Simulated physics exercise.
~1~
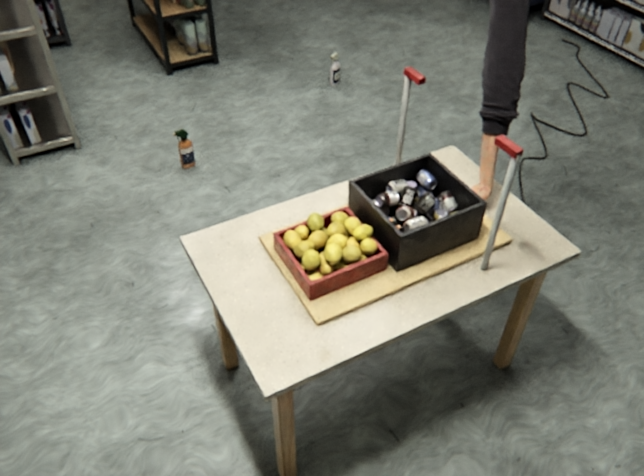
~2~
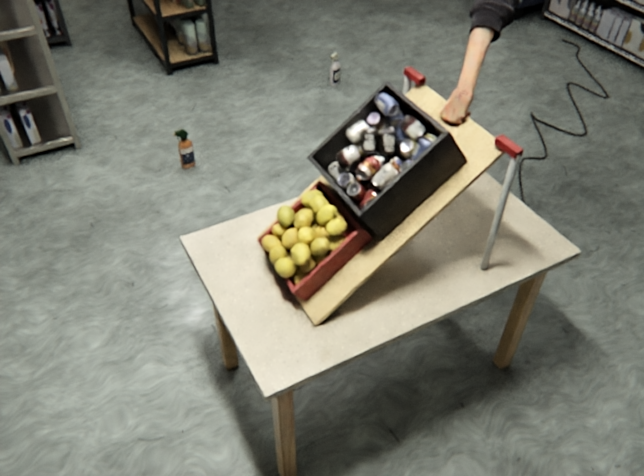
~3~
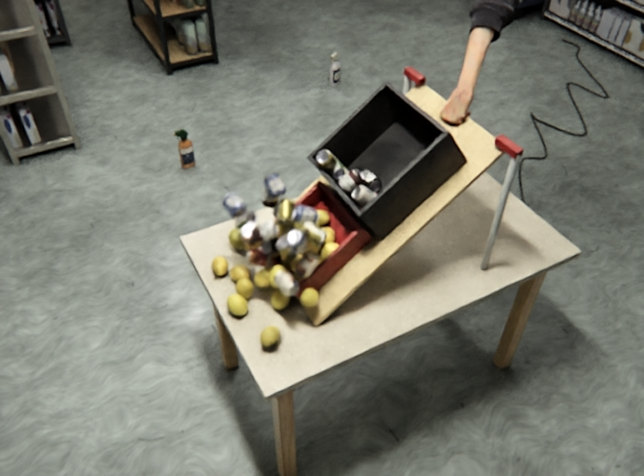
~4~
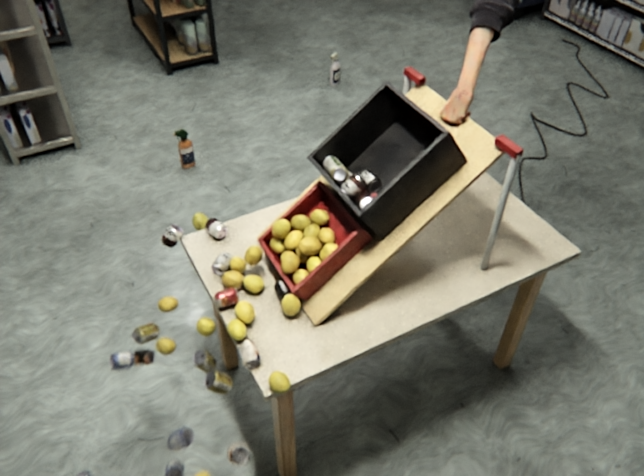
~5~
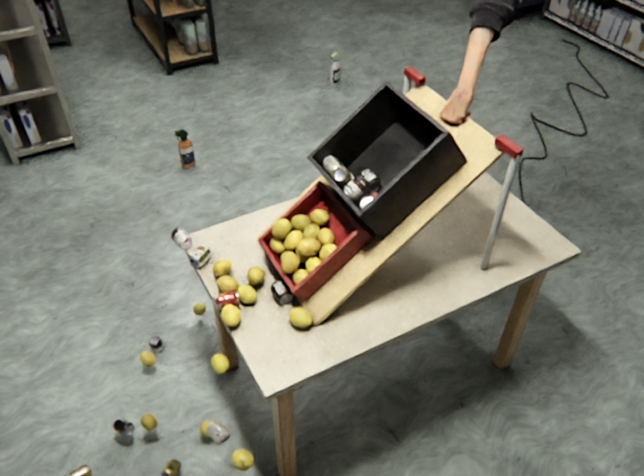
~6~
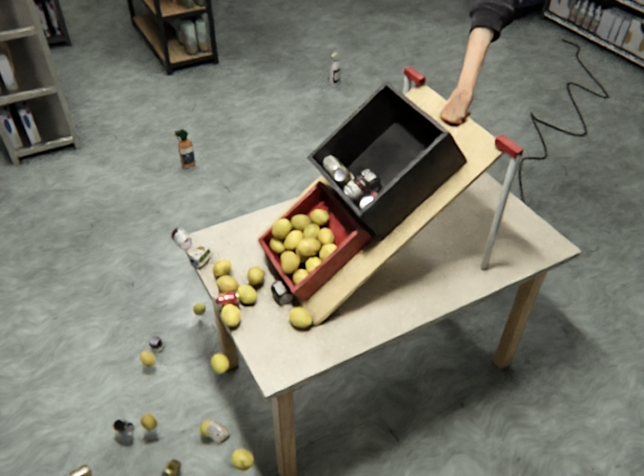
On a table, a hand tips up a board, spilling lemons and cans onto the floor.
